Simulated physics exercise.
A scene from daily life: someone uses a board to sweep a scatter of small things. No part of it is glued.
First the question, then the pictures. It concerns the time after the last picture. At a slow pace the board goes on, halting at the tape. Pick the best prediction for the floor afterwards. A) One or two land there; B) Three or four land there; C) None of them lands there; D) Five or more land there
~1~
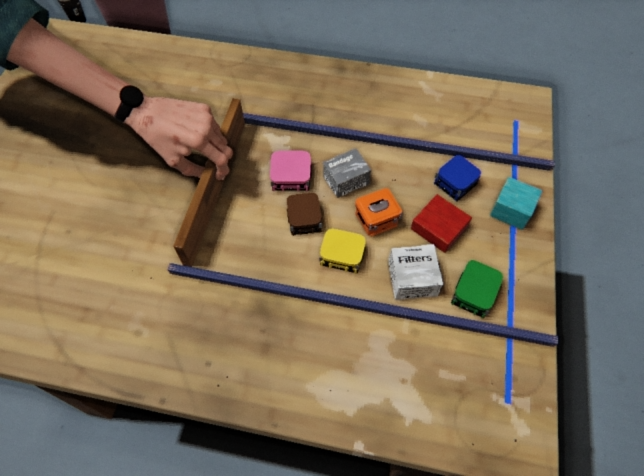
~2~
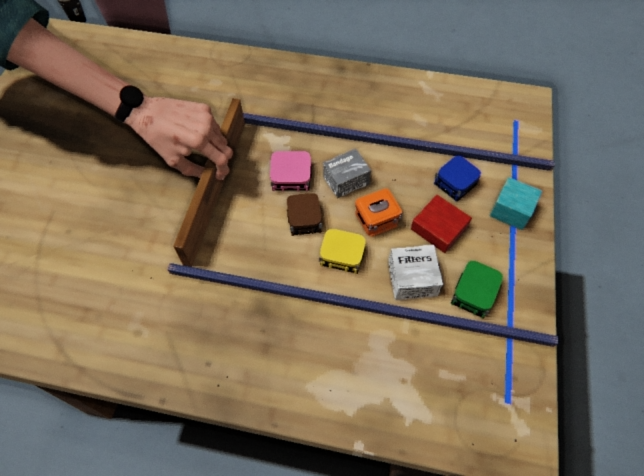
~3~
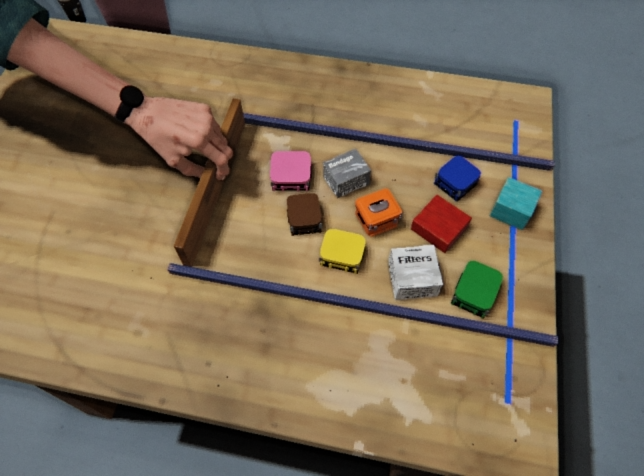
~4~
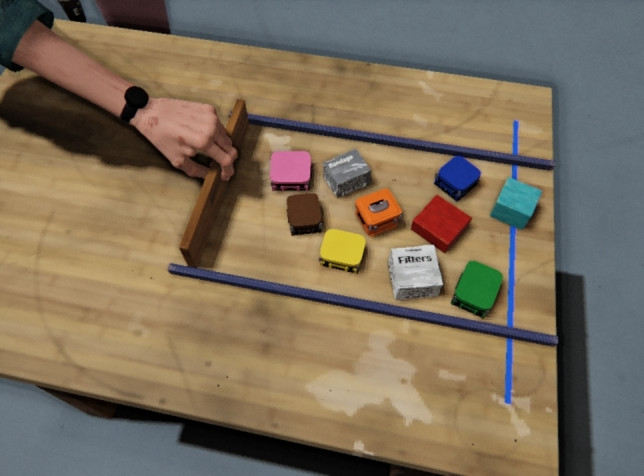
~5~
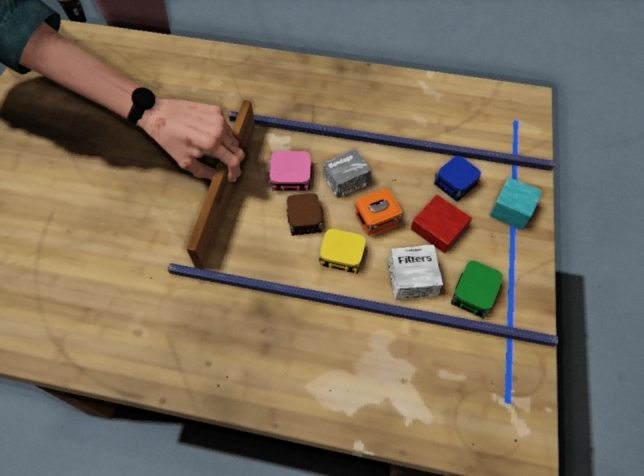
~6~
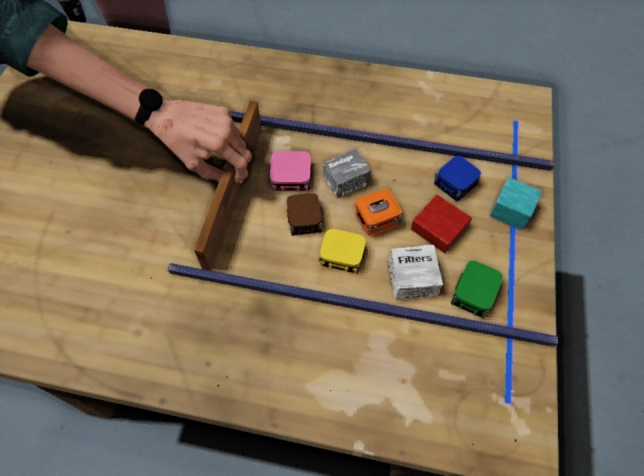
Five or more land there.
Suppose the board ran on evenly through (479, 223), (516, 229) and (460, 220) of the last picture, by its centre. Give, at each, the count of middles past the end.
By position: 3 / 6 / 1.
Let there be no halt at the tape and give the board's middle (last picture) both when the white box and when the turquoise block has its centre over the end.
The middle is at (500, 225) when it's the white box, and at (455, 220) when it's the turquoise block.
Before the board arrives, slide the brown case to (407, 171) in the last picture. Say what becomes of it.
From that start, the object then is safe.
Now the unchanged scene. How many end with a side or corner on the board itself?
Number: 4.
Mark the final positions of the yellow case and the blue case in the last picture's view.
(531, 307) and (538, 179), approximately.
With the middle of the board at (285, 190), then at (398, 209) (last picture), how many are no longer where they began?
The number moved is 2 and then 10.
A little later, none off yet; turquoise block at rest near (515, 204); green case at rest near (477, 289); blue case at rest near (458, 179).
When it is over, the number that fall off is five or more; down, grey box, orange case, white box, red block, green case and turquoise block.
